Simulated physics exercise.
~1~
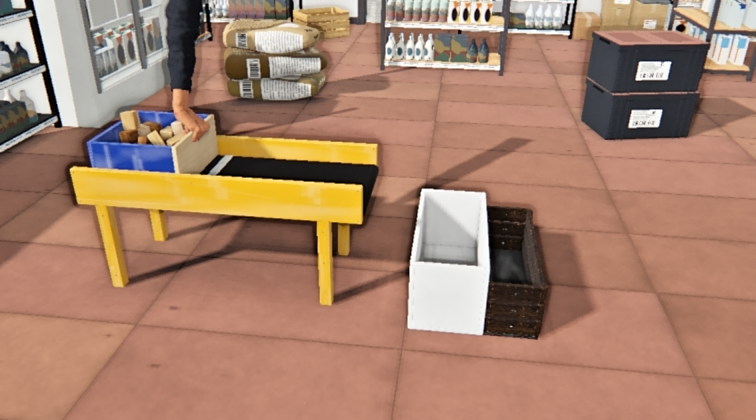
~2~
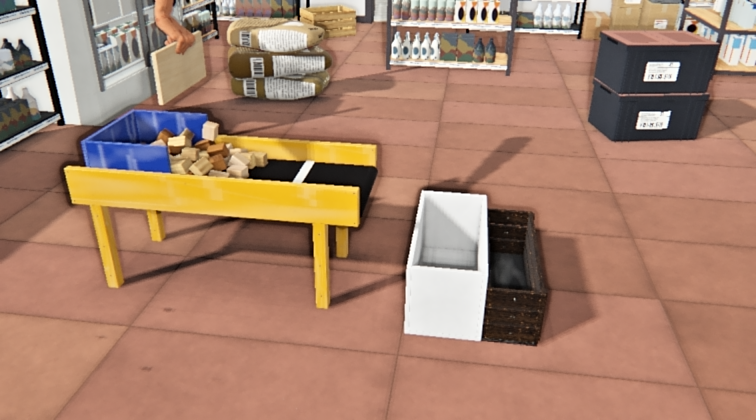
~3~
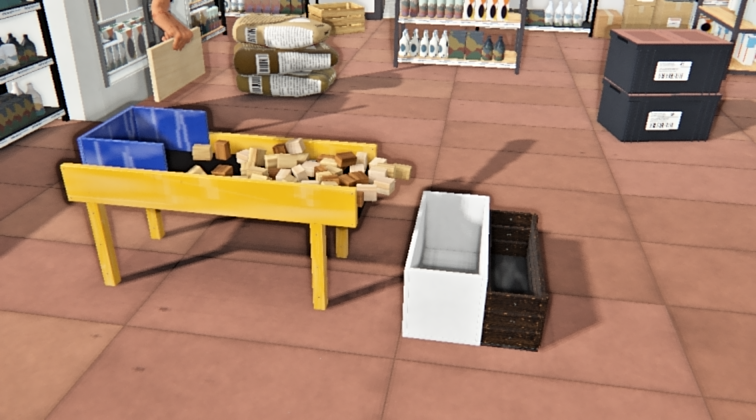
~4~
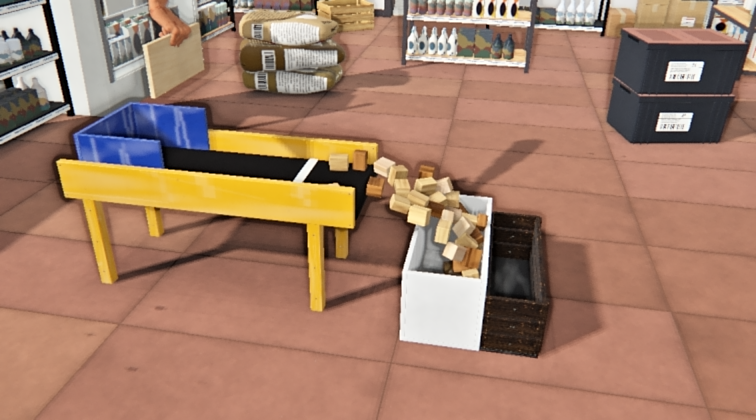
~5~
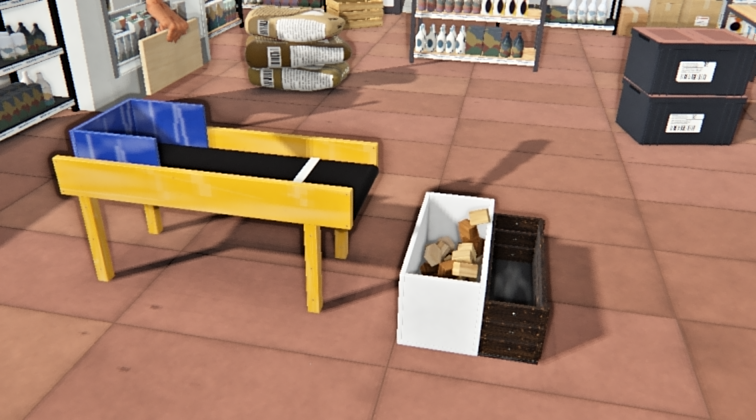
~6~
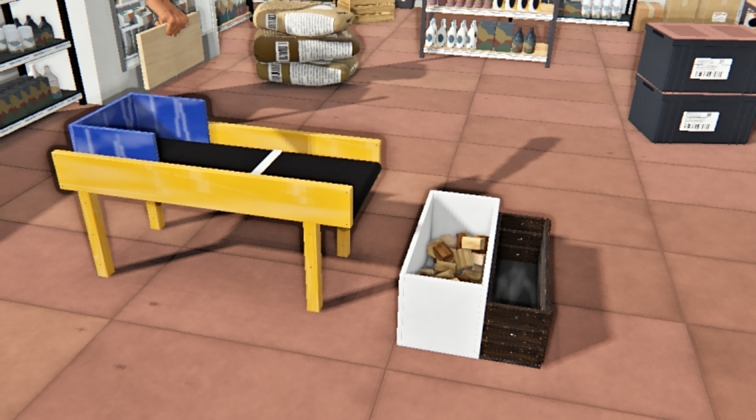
A pile of small wooden blocks sits in a blue pen at the left end of a yellow-framed black conveyor, seen from slightly above in a shop with a tiled floor and stocked shelves. To the right stand a long white bin and, just beyond it, a dark tub. A hand lifts the pale wooden gate, and the belt carries the blocks rightward, spreading them along its length. They spill off the end in a loose stream and tumble into the white bin. The blocks settle there, leaving the belt bare and the dark tub empty.
